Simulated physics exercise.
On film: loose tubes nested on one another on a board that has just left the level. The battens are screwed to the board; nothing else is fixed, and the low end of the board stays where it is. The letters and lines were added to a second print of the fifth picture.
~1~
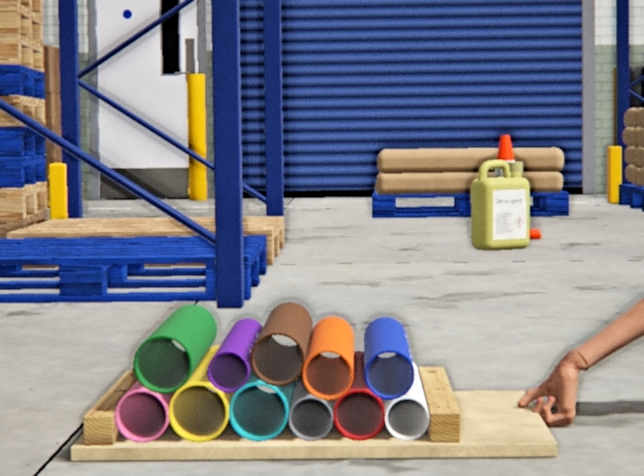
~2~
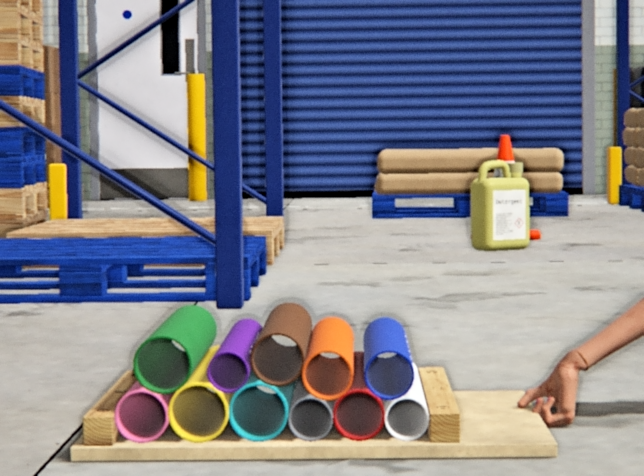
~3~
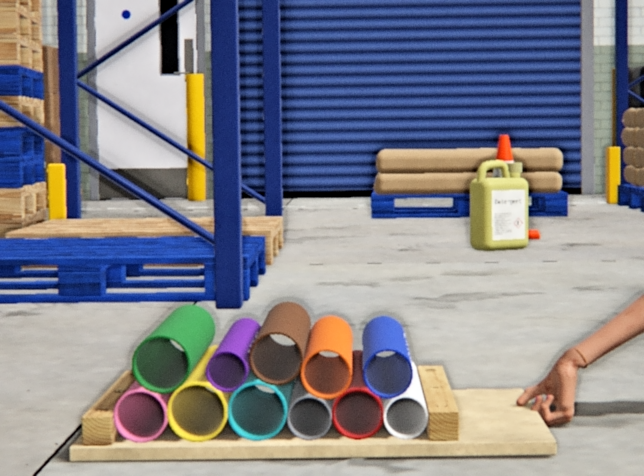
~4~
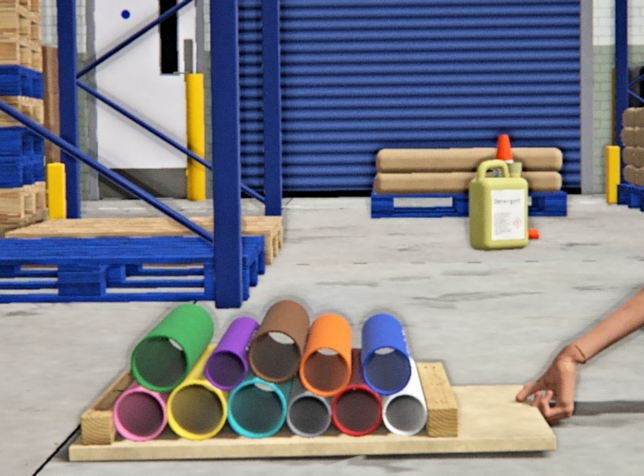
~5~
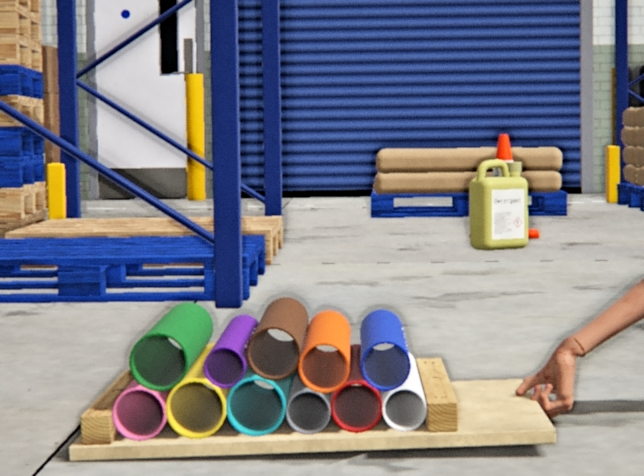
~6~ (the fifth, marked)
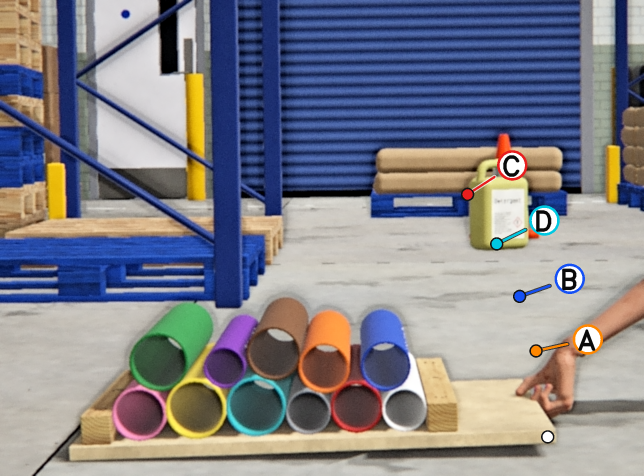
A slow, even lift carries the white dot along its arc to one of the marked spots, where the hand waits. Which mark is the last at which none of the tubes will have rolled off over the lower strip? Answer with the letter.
Stop at B.
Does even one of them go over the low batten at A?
No, at A.
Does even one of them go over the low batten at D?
At D: Yes.
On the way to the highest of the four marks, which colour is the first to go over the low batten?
The green one.
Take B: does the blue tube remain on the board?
Yes.
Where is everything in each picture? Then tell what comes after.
Board (317, 409); pink tube (142, 416); yellow tube (198, 412), in the first picture.
Yellow tube (198, 413); turquoise tube (258, 412), in the second picture.
Board (316, 408); red tube (358, 414); white tube (406, 417); orange tube (327, 374), in the third picture.
Board (315, 407); pink tube (140, 416); yellow tube (196, 411), in the fourth picture.
Board (315, 403); pink tube (139, 414); yellow tube (196, 409), in the fifth picture.
On the marked copy, A at (536, 351); B at (520, 296); C at (467, 194); D at (497, 244); the white dot at (548, 437).
Following B. Soon after the start, board at 14°.
Later, board at 19°.
In the end, board at 19°, none over the low batten.
As for the rest, A none over the low batten; C four over the low batten (orange, green, purple, brown); D one over the low batten (green).
